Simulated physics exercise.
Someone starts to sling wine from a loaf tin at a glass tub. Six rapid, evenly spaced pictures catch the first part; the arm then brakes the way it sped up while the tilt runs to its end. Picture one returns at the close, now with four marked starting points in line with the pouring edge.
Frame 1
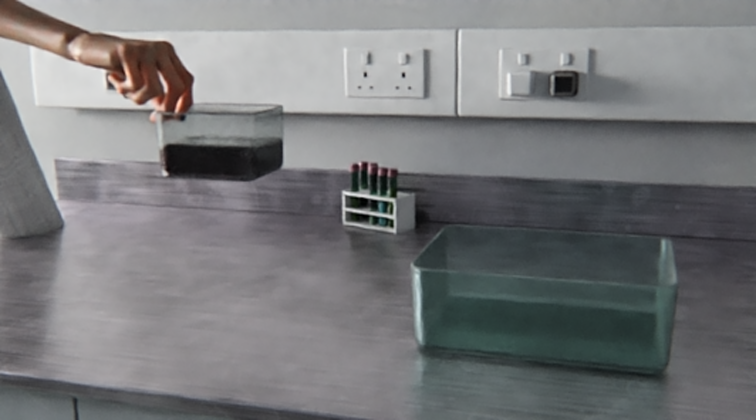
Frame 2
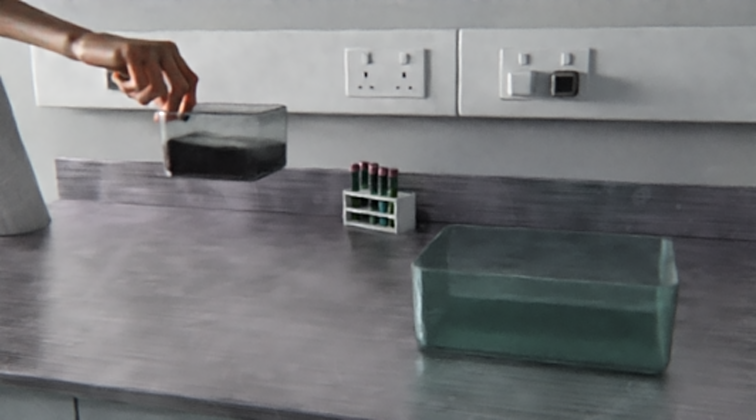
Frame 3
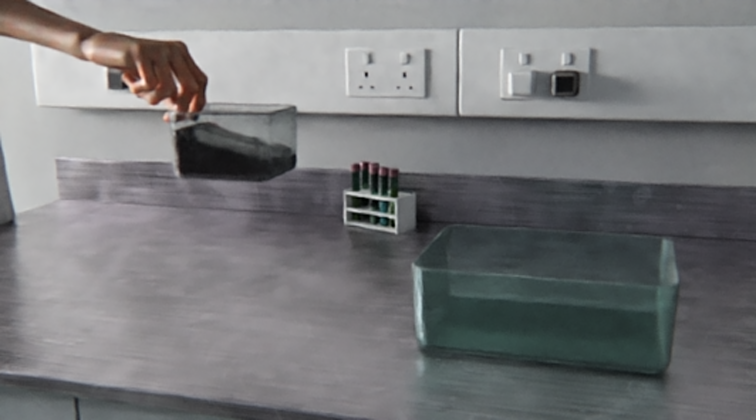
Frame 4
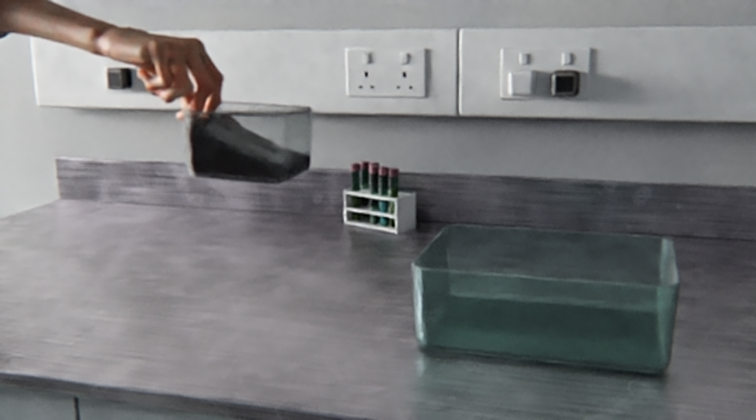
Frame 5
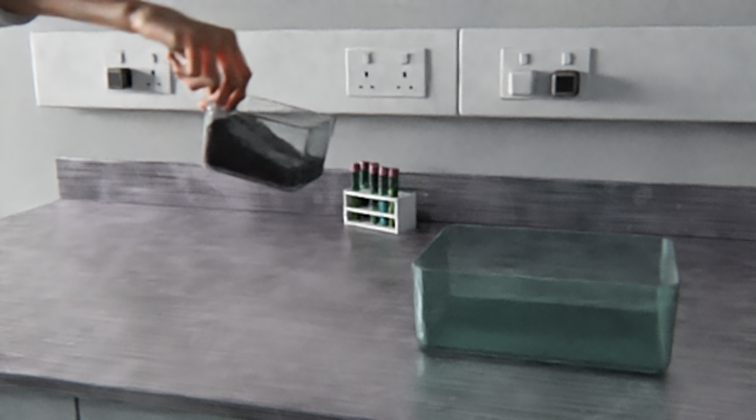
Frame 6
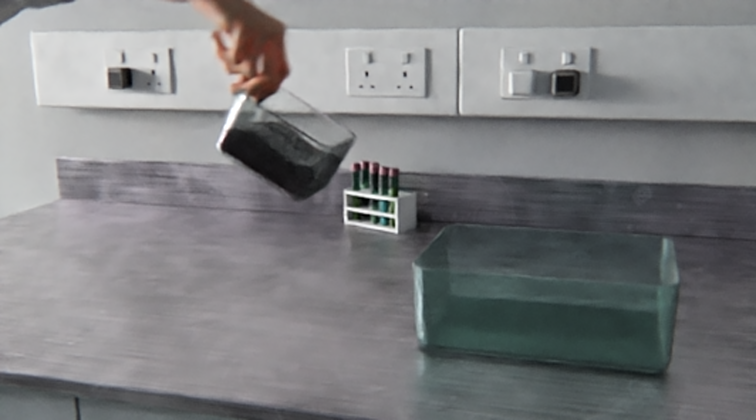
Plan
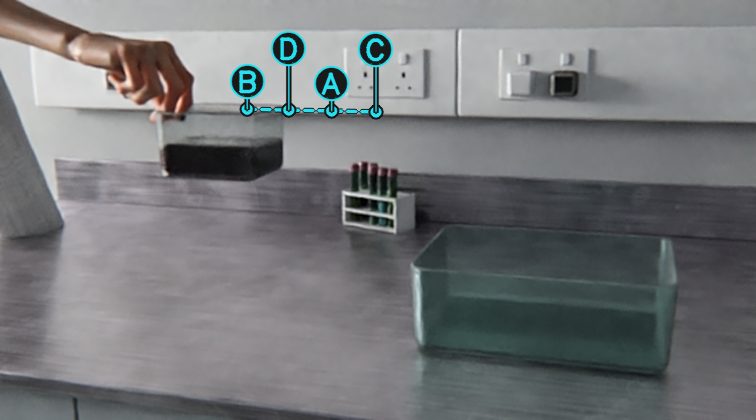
At first, a hand holds a clear, rectangular container of dark liquid upright above a grey counter, left of a small rack of tubes and a larger greenish glass tub. The hand carries it rightward, slowly and then faster, and the liquid sloshes inside. Finally, the container tilts down to the right, still short of the tub.
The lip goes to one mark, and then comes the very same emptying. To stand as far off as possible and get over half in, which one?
That is spot D.
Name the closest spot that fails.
It is B.
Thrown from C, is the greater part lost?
No, not at all.
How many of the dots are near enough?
Three of them.
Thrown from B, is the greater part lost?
Yes, that goes wrong.
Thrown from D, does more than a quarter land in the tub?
Yes, clearly.
In cyan, A at (331, 111); B at (247, 109); C at (375, 111); D at (288, 110).
If A is chosen, about 86 % lands in the tub, 6 % falls short and 8 % goes beside or beyond.
If B is chosen, about 31 % lands in the tub, 66 % falls short and 4 % goes beside or beyond.
If C is chosen, about 88 % lands in the tub, 4 % falls short and 9 % goes beside or beyond.
If D is chosen, about 73 % lands in the tub, 21 % falls short and 7 % goes beside or beyond.
